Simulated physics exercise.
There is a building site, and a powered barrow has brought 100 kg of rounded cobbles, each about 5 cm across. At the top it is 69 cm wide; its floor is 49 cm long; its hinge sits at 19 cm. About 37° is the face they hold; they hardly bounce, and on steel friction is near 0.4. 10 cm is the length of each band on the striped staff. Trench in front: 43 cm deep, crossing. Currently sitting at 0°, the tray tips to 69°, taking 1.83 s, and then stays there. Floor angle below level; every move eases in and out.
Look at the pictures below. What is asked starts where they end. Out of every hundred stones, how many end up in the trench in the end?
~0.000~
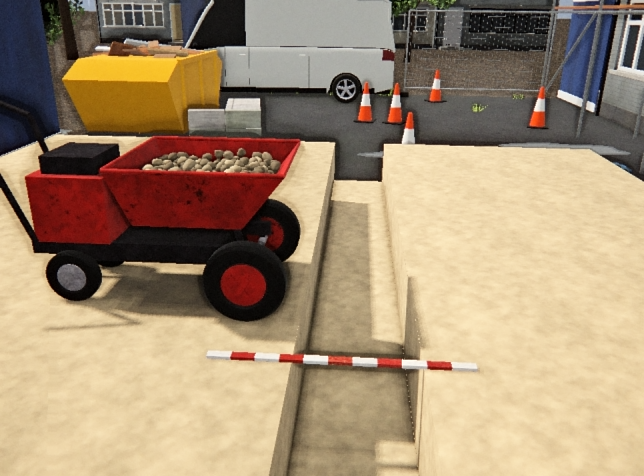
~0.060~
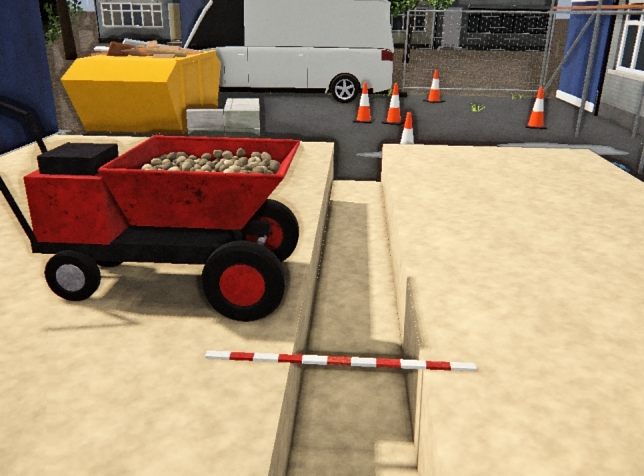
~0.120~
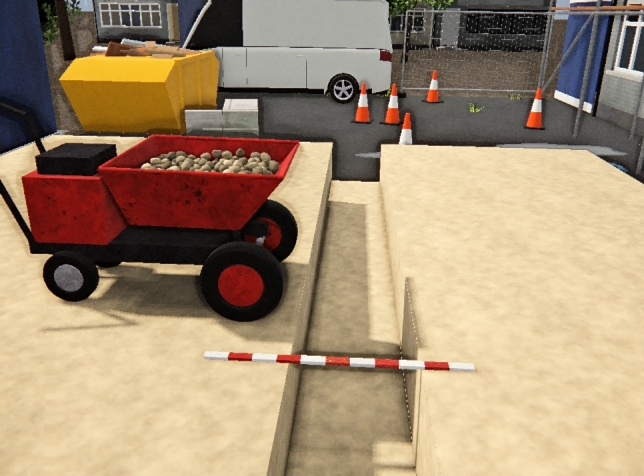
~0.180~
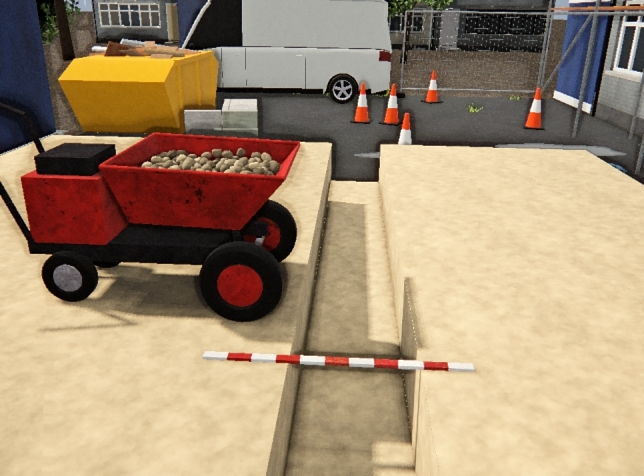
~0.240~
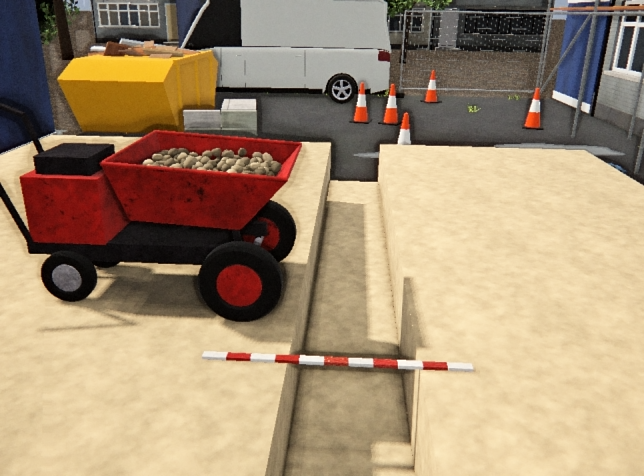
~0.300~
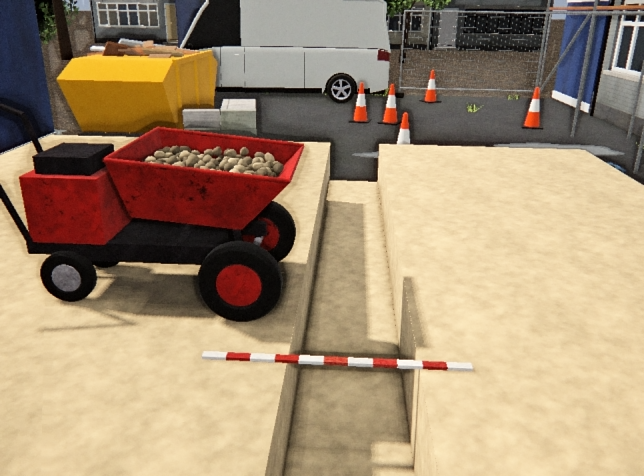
Around 86 in every hundred.
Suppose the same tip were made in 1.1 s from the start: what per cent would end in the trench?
My guess is near 75 percent.
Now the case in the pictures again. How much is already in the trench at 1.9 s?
I'd say near 40 per cent at that time.
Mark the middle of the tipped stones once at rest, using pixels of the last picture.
The middle should be near (379, 354).
After 1.4 s the floor is at 58°; 100 % in the tray; the foremost stones are at (356, 245).
After 1.9 s the floor is at 69°; 53 % in the tray, 39 % in the trench, 8 % past the trench; the foremost stones are at (446, 290).
After 2.3 s the floor is at 69°; 25 % in the tray, 60 % in the trench, 15 % past the trench; the foremost stones are at (500, 303).
After 4.2 s the floor is at 69°; 0 % in the tray, 86 % in the trench, 14 % past the trench; the foremost stones are at (526, 310).
